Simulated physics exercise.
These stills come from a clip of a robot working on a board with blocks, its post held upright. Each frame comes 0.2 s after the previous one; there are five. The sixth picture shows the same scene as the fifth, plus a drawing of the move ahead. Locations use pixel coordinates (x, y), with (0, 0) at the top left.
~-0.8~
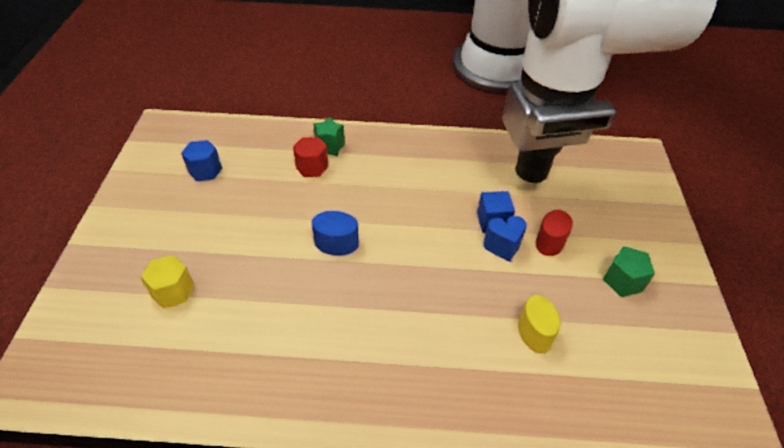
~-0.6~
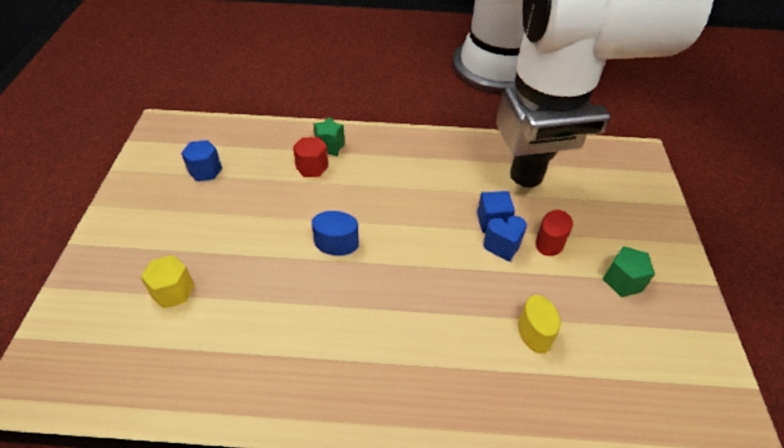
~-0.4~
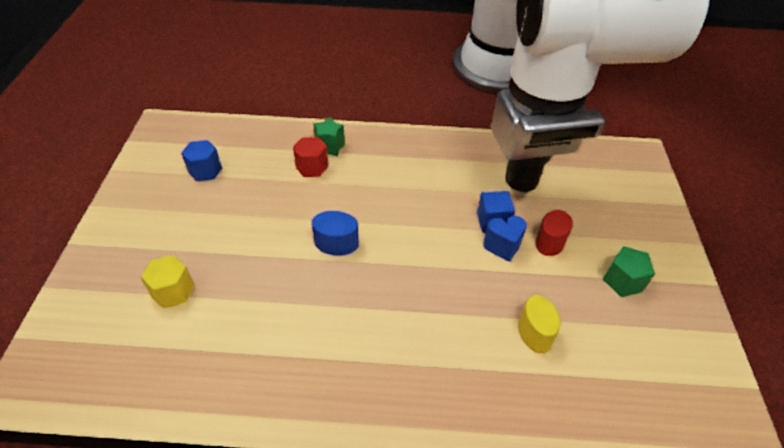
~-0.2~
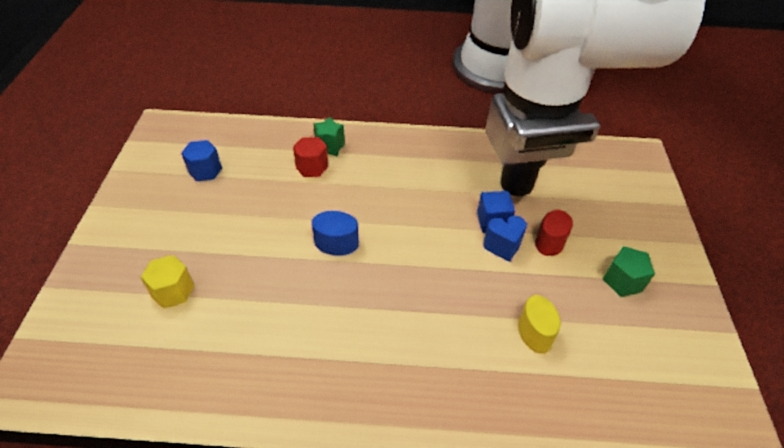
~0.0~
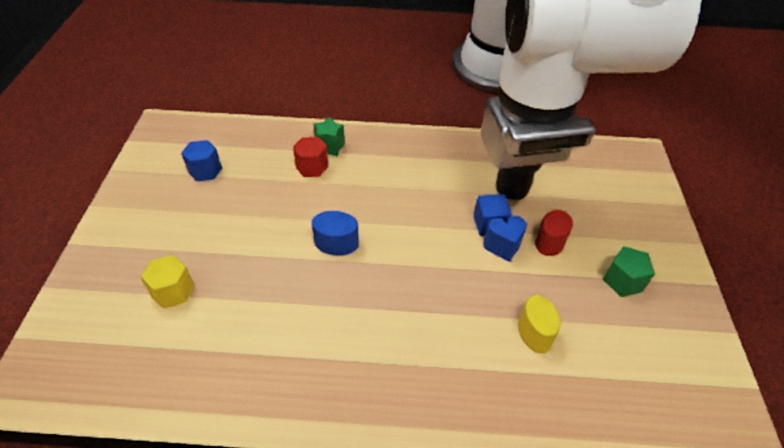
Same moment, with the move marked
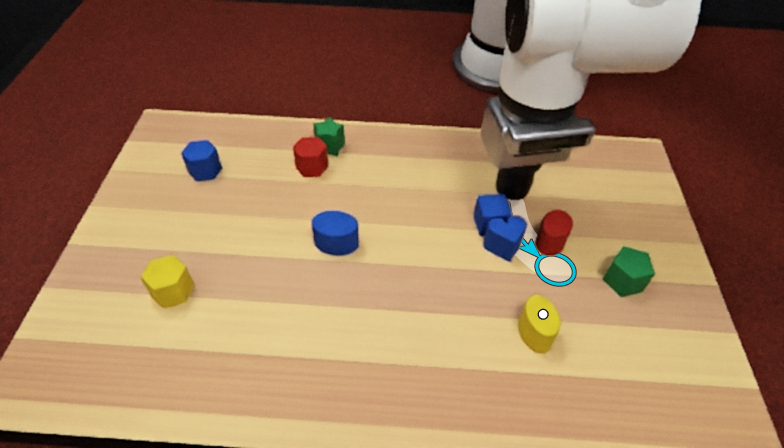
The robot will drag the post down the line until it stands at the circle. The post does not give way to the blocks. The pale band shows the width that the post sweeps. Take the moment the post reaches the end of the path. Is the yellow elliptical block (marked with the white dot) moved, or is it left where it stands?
It is left in place.
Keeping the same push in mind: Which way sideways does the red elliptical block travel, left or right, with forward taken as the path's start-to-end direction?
It shifts to the left.
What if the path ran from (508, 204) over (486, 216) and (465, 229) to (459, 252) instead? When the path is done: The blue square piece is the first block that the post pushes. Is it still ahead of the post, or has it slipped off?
In front, still.
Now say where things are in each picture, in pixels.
The first picture shows tip of the post at (532, 172), middles of tops, blue square piece at (498, 201), blue heart at (509, 227), yellow elliptical block at (543, 314), red elliptical block at (558, 222), green pentagon at (635, 262).
The second picture shows post at (526, 177), nothing pushed.
The third picture shows post at (521, 181), nothing pushed.
The fourth picture shows post at (517, 185), nothing pushed.
The fifth picture shows post at (512, 189), blue square piece at (495, 204), blue heart at (509, 227), yellow elliptical block at (543, 314), red elliptical block at (558, 222), green pentagon at (635, 262).
The line goes from (508, 204) by way of (514, 226) and (530, 249) to (555, 269); the dot is on the yellow elliptical block.
On the path given first. One third of the way, post at (519, 212); blue square piece at (490, 218), turned 45° clockwise; blue heart at (505, 241), turned 25° anticlockwise.
Two thirds of the way, post at (536, 235); blue square piece at (490, 220), turned 60° clockwise; blue heart at (505, 243), turned 25° anticlockwise; red elliptical block at (571, 229), turned 40° anticlockwise.
At the end, post at (562, 255); blue square piece at (490, 220), turned 60° clockwise; blue heart at (505, 243), turned 25° anticlockwise; yellow elliptical block unmoved; red elliptical block at (591, 236), turned 100° anticlockwise; green pentagon unmoved.
